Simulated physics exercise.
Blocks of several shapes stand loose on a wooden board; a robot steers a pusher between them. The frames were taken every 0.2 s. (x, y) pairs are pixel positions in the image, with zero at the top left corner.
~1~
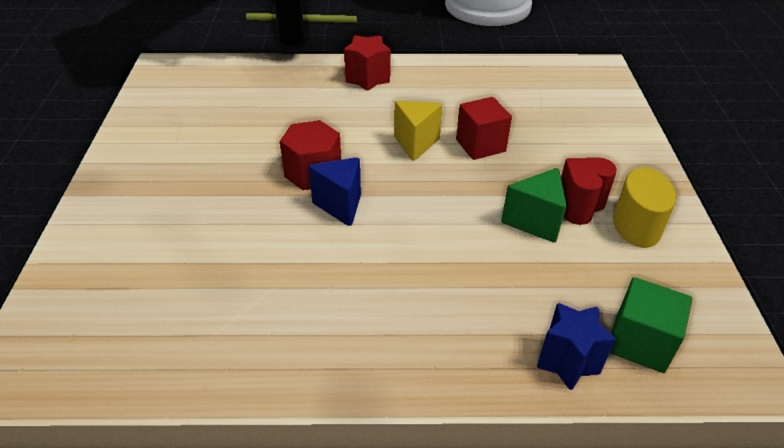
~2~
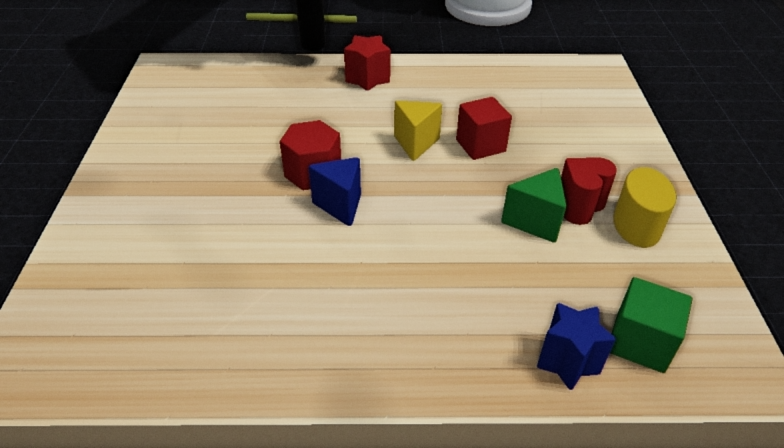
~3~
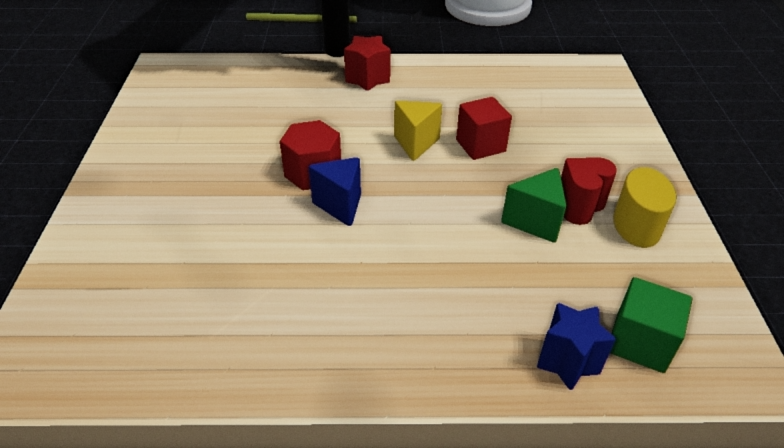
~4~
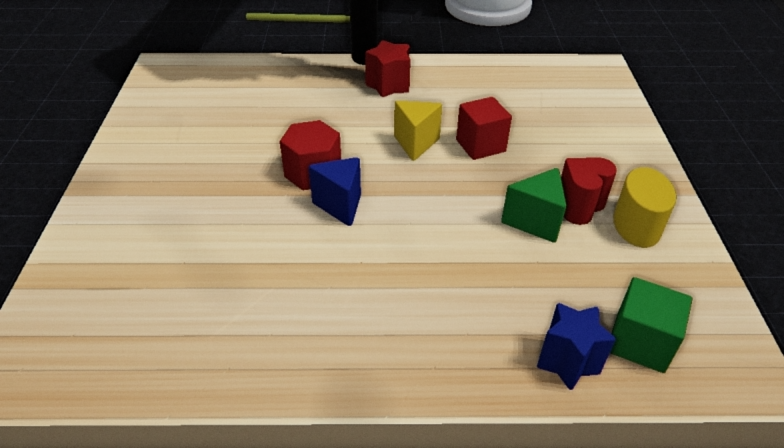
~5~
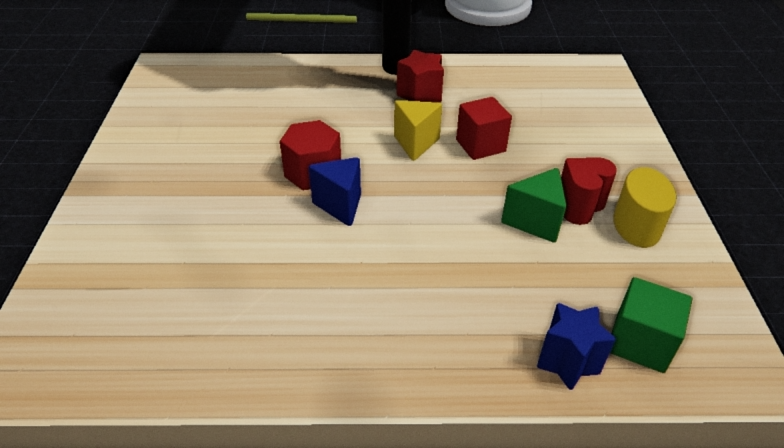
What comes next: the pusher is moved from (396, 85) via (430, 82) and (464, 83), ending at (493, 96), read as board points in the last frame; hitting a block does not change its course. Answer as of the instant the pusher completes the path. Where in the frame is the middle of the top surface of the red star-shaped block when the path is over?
My estimate: (449, 65).
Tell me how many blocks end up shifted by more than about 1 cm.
It should be one.
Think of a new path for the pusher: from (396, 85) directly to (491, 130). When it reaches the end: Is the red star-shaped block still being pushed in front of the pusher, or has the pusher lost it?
My guess is it keeps its place ahead of the pusher.
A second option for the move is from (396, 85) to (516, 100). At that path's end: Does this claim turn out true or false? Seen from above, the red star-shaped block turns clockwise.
Answer: True.
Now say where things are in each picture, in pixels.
Lower end of the pusher at (292, 42), tops of blocks, red star-shaped block at (367, 44), red square block at (486, 109), in the first picture.
Pusher at (313, 46), blocks as before, in the second picture.
Pusher at (338, 52), blocks as before, in the third picture.
Pusher at (365, 60), red star-shaped block at (390, 51), in the fourth picture.
Pusher at (396, 69), red star-shaped block at (422, 61), red square block at (486, 109), in the fifth picture.
The first path, step by step. One third of the way, pusher at (431, 66); red star-shaped block at (442, 63), turned 40° clockwise.
Two thirds of the way, pusher at (466, 67); red star-shaped block at (448, 64), turned 70° clockwise.
At the end, pusher at (495, 80); red star-shaped block at (449, 65), turned 75° clockwise; red square block not moved.
